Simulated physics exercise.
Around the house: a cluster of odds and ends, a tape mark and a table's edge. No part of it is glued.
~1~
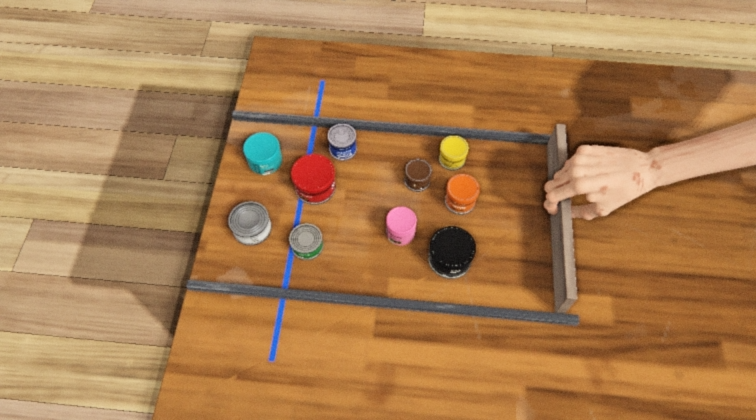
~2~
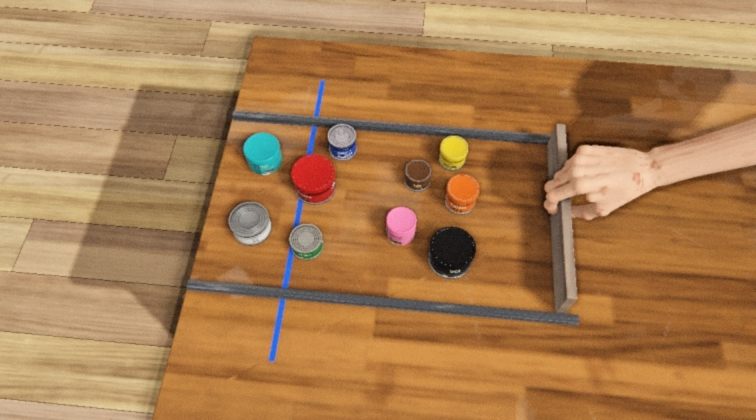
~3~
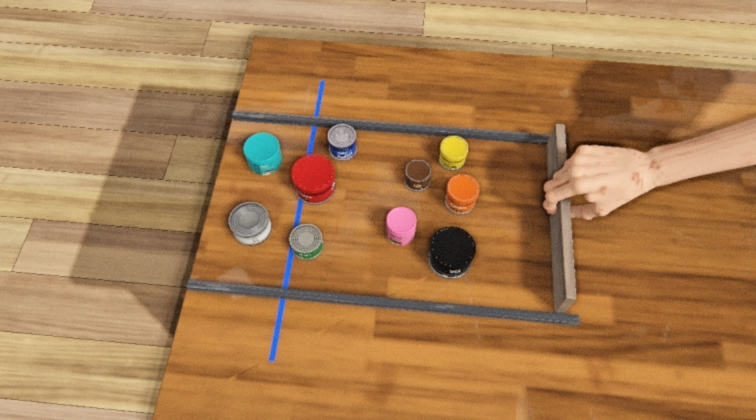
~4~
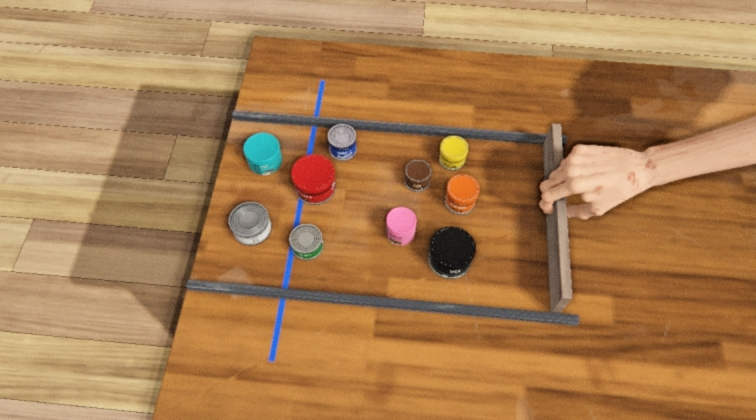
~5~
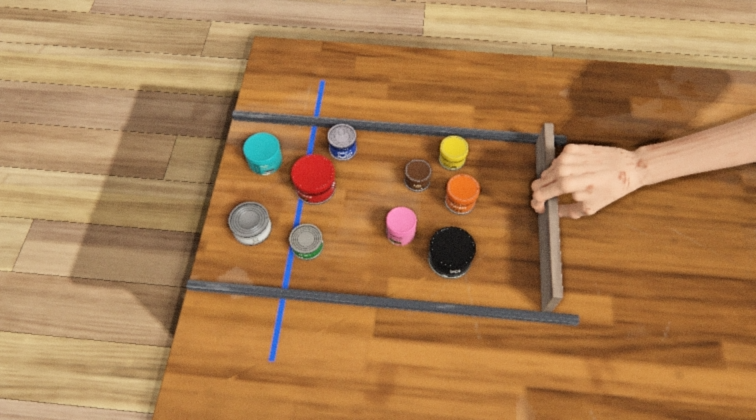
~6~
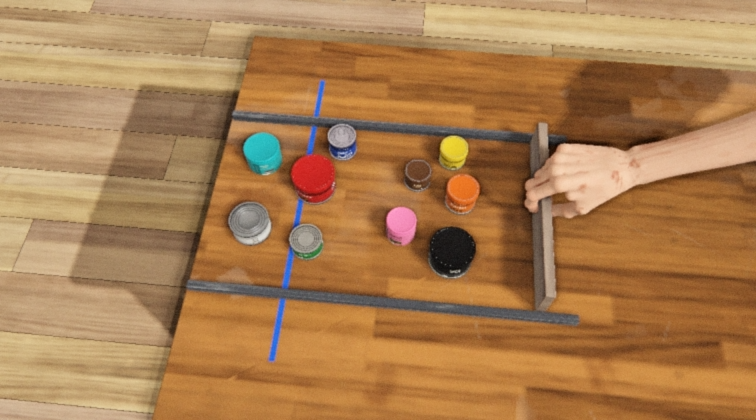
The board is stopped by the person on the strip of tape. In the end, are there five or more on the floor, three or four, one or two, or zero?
There are zero on the floor.
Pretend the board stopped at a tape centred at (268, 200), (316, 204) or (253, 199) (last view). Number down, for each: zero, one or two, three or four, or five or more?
In order: Just one or two, not one, 3 or 4.
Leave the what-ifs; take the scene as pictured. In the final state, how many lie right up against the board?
The figure is 4.
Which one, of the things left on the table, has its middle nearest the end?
The white pot finishes nearest.
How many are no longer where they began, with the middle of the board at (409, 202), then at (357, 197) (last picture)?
First position 5; second position 8.
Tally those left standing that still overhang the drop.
That comes to 1 of them.
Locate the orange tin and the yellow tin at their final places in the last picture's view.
Result: One about (287, 183), other about (297, 138).
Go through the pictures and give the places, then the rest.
The first picture shows turquoise tub (263, 154); white pot (251, 224); red pot (314, 180); board (560, 214); tape (300, 203).
The second picture shows white pot (251, 224); pink tub (401, 227).
The third picture shows red pot (314, 180); blue tin (343, 143).
The fourth picture shows turquoise tub (263, 154); yellow tin (453, 153).
The fifth picture shows white pot (251, 224); green pot (307, 242).
The sixth picture shows turquoise tub (263, 154); white pot (251, 224); red pot (314, 180); board (542, 213); tape (300, 203).
A little later, none off yet; turquoise tub at rest near (263, 154); white pot at rest near (251, 224); red pot at rest near (314, 180).
When it is over, the number that fall off is zero.
